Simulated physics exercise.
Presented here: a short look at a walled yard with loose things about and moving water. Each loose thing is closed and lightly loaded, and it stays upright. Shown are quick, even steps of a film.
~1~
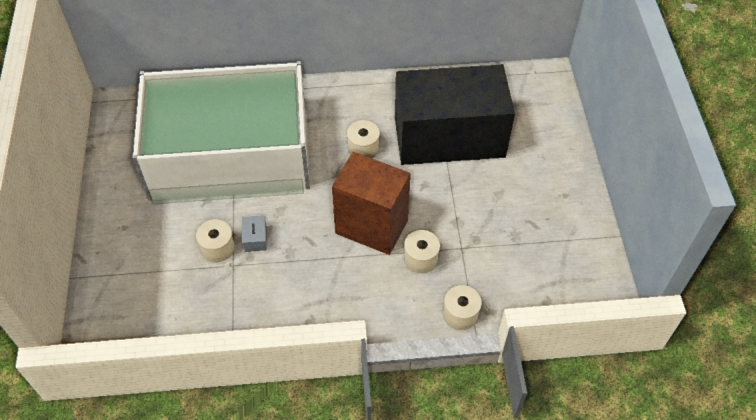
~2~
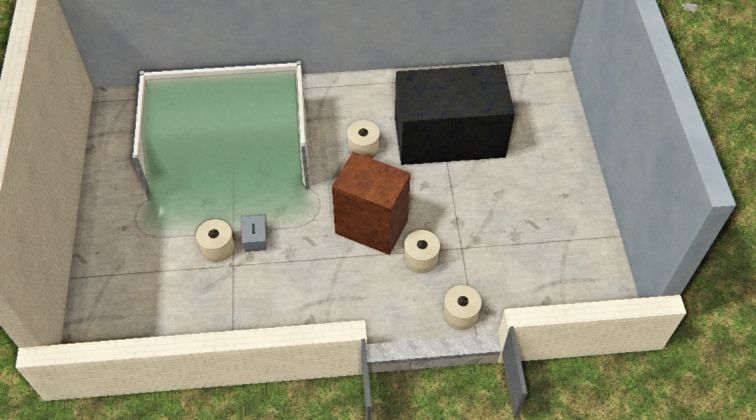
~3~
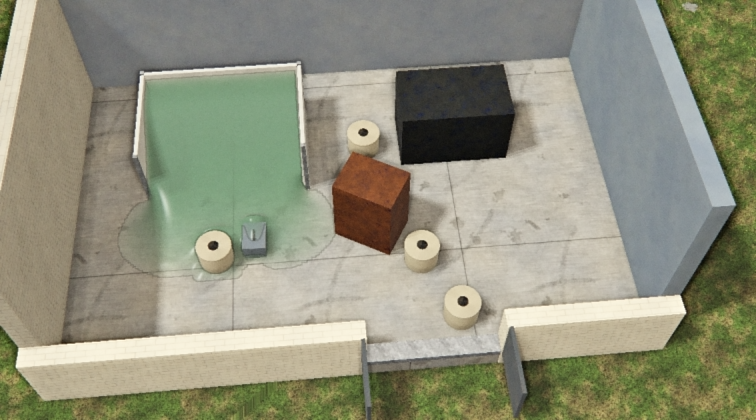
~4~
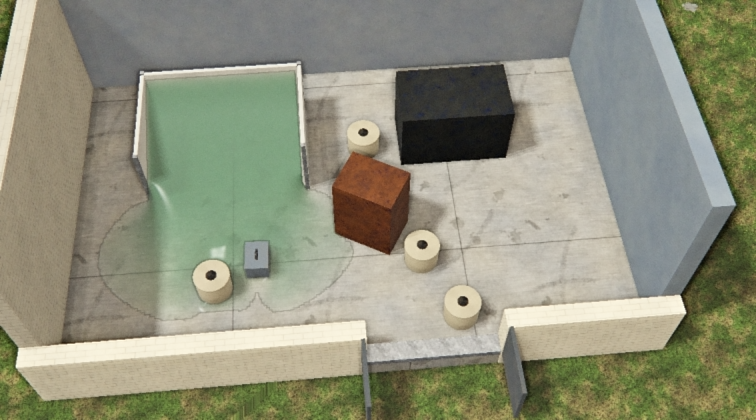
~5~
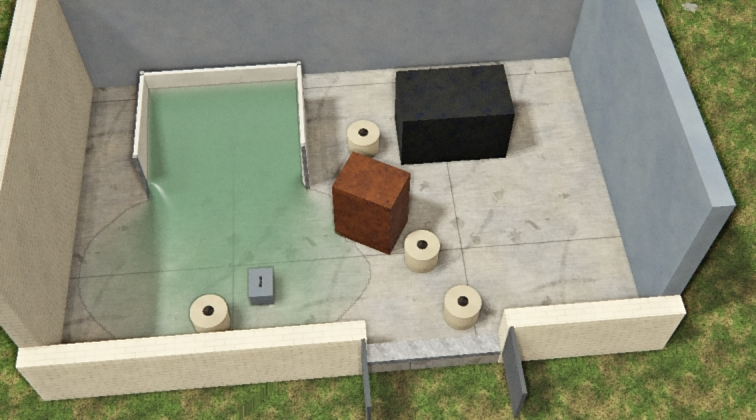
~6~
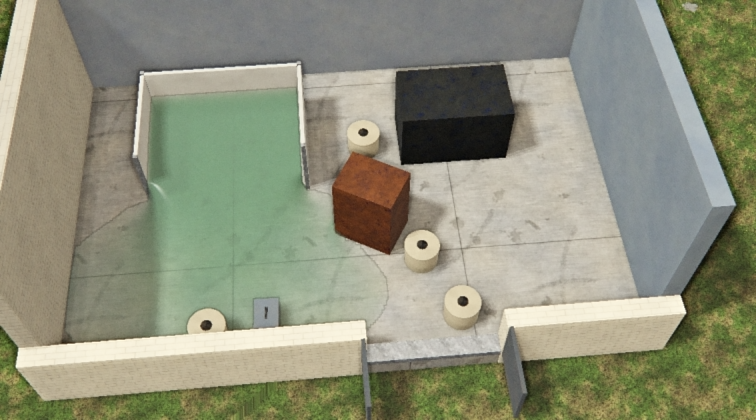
The video shows green water spreading from an opened tank across a walled concrete yard, carrying a cream round tub and a small grey box toward the low front wall, while the other tubs and the rusty and black blocks stay still.
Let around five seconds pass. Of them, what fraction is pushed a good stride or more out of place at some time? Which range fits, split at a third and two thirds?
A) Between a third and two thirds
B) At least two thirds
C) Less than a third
The answer is B.
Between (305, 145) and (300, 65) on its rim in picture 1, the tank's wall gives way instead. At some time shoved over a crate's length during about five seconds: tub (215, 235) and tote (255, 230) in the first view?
Fell short of it; fell short of it.
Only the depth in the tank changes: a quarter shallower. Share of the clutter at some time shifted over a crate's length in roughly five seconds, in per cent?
I'd say somewhere about 80 percent.
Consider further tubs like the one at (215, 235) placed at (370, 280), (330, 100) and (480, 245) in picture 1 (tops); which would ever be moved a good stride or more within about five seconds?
Okay, in order the twins go a long way, nowhere much, a long way.
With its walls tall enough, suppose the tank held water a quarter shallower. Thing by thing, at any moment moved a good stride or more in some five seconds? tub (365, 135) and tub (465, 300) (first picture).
Lab note, in order: Stayed below that mark / reached that mark.
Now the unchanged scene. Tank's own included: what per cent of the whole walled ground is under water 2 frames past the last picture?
Something close to 40 per cent.
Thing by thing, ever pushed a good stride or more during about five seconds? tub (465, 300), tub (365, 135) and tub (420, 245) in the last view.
Note, listed order - moved a long way / never went far / moved a long way.
A moment on, 2 of 5 are well off their spots; 2 afloat.
Next, 3 of 5 are well off their spots; 2 afloat.
Later, 4 of 5 are well off their spots; 2 afloat.
In the end, 4 of 5 are well off their spots, and 4 have been at some point; 1 afloat.
